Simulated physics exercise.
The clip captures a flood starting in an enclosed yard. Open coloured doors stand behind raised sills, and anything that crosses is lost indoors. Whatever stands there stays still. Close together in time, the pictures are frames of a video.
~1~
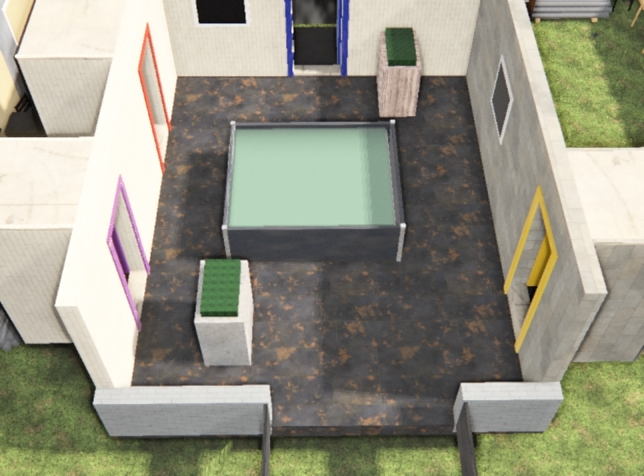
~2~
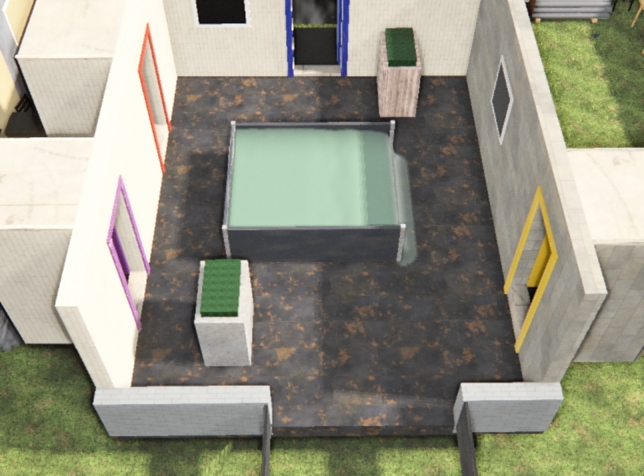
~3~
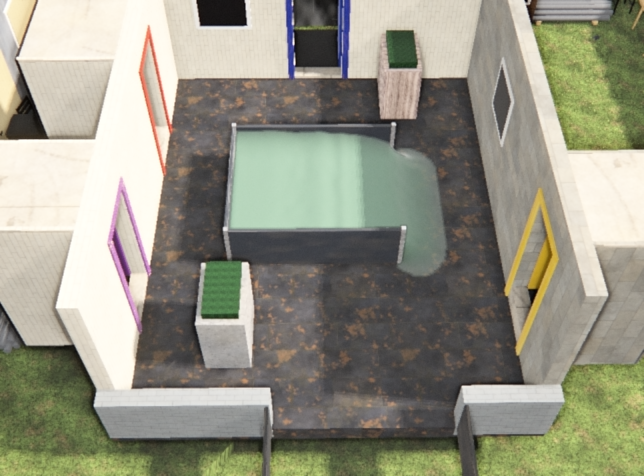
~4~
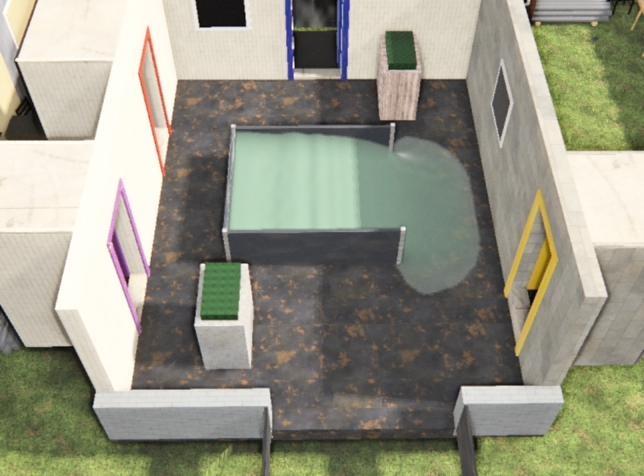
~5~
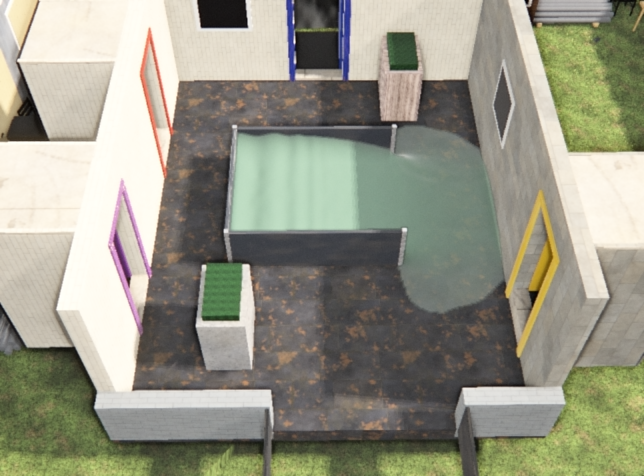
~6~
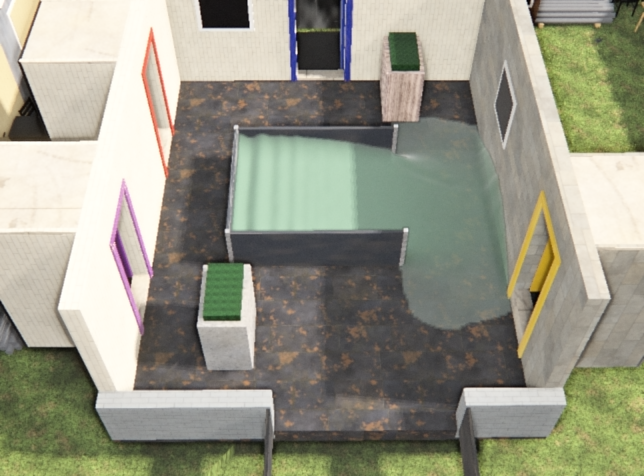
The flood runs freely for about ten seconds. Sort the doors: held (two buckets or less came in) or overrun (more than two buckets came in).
Sorted: Yellow door held, blue door held, red door held, purple door held.
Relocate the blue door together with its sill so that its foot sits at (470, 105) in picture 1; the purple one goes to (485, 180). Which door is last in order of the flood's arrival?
Answer: The red-painted one.
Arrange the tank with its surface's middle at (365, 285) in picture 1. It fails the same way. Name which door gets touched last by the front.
The one you want is the one in red.
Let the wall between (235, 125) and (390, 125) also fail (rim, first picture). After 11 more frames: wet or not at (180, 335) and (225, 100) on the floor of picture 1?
In the order asked: Unwetted, then inundated.
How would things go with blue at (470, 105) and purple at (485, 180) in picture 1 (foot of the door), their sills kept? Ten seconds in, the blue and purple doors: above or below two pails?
In that case the blue door runs over the limit and the purple door runs over the limit.
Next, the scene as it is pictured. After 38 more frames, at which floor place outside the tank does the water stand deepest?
At about (181, 82).
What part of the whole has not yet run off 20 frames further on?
Roughly 96 parts in a hundred.
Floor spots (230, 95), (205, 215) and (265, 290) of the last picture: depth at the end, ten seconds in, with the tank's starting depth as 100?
About 6, 12 and 14 percent, in that order.
A moment on, water covers 20 % of the floor; the yellow door wet at the sill, nothing in, the blue door not reached, the red door not reached, the purple door not reached.
Next, water covers 30 % of the floor; the yellow door wet at the sill, nothing in, the blue door not reached, the red door not reached, the purple door not reached.
Then, water covers 55 % of the floor; the yellow door wet at the sill, nothing in, the blue door wet at the sill, nothing in, the red door not reached, the purple door not reached.
Later, water covers 95 % of the floor; the yellow door wet at the sill, nothing in, the blue door wet at the sill, nothing in, the red door under two buckets in, the purple door wet at the sill, nothing in.
In the end, water covers 95 % of the floor; the yellow door wet at the sill, nothing in, the blue door under two buckets in, the red door under two buckets in, the purple door under two buckets in.
